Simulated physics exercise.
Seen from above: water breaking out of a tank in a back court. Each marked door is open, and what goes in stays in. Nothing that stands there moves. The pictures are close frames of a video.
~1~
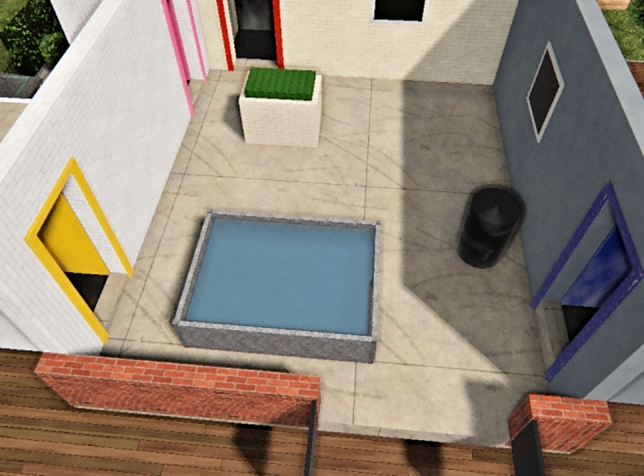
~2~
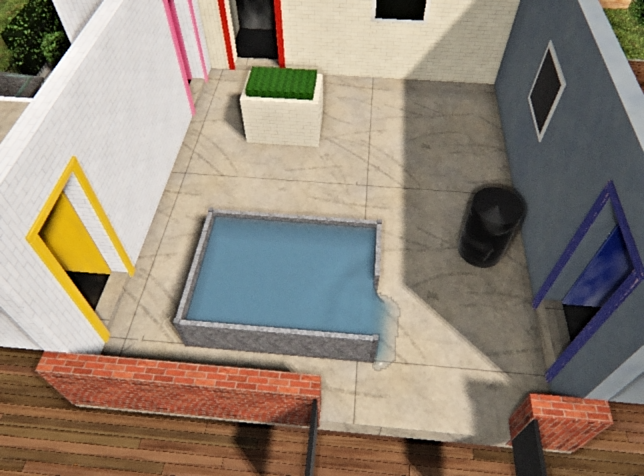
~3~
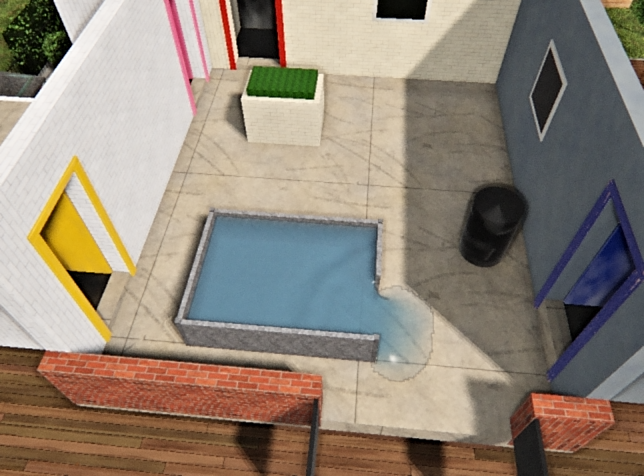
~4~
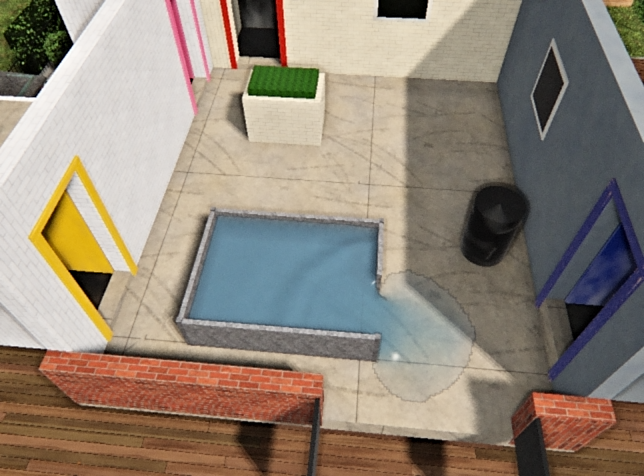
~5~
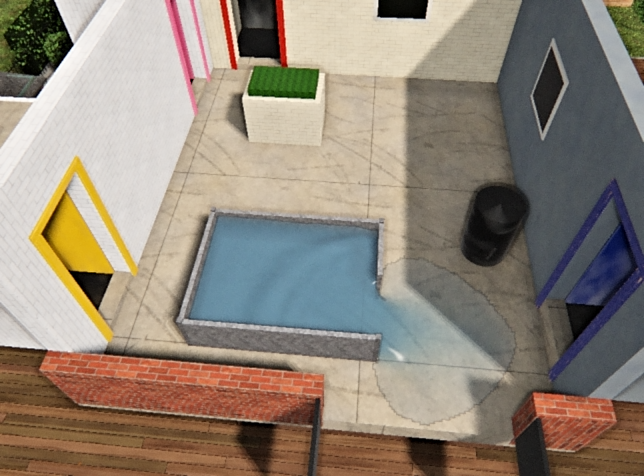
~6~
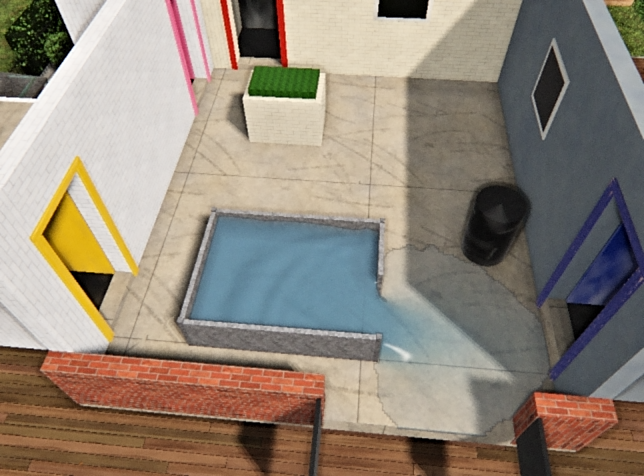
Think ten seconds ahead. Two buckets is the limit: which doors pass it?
The blue door holds within the limit; the yellow door holds within the limit; the pink door holds within the limit; the red door holds within the limit.
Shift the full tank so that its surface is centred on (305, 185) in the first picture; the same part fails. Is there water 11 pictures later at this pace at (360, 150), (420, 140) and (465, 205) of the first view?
One after the other: Not flooded, dry, under water.
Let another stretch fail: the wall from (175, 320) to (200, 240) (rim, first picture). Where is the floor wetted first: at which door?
First comes the door marked yellow.
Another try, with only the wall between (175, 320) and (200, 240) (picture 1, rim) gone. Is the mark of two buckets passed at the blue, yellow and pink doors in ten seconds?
In short: The blue one lets less in; the yellow one is over; the pink one lets less in.
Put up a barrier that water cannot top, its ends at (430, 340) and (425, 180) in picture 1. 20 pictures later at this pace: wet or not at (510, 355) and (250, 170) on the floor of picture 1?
As listed: Covered, free of water.
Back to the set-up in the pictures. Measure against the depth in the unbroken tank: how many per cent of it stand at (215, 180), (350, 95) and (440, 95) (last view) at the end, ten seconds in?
Roughly 2, 6 and 8 per cent, in turn.
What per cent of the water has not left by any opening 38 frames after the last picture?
Close to 78 %.
A moment on, water covers 15 % of the floor; the blue door wet at the sill, nothing in, the yellow door not reached, the pink door not reached, the red door not reached.
Next, water covers 15 % of the floor; the blue door wet at the sill, nothing in, the yellow door not reached, the pink door not reached, the red door not reached.
Then, water covers 30 % of the floor; the blue door wet at the sill, nothing in, the yellow door not reached, the pink door not reached, the red door not reached.
Later, water covers 55 % of the floor; the blue door wet at the sill, nothing in, the yellow door not reached, the pink door not reached, the red door not reached.
In the end, water covers 75 % of the floor; the blue door wet at the sill, nothing in, the yellow door not reached, the pink door wet at the sill, nothing in, the red door wet at the sill, nothing in.
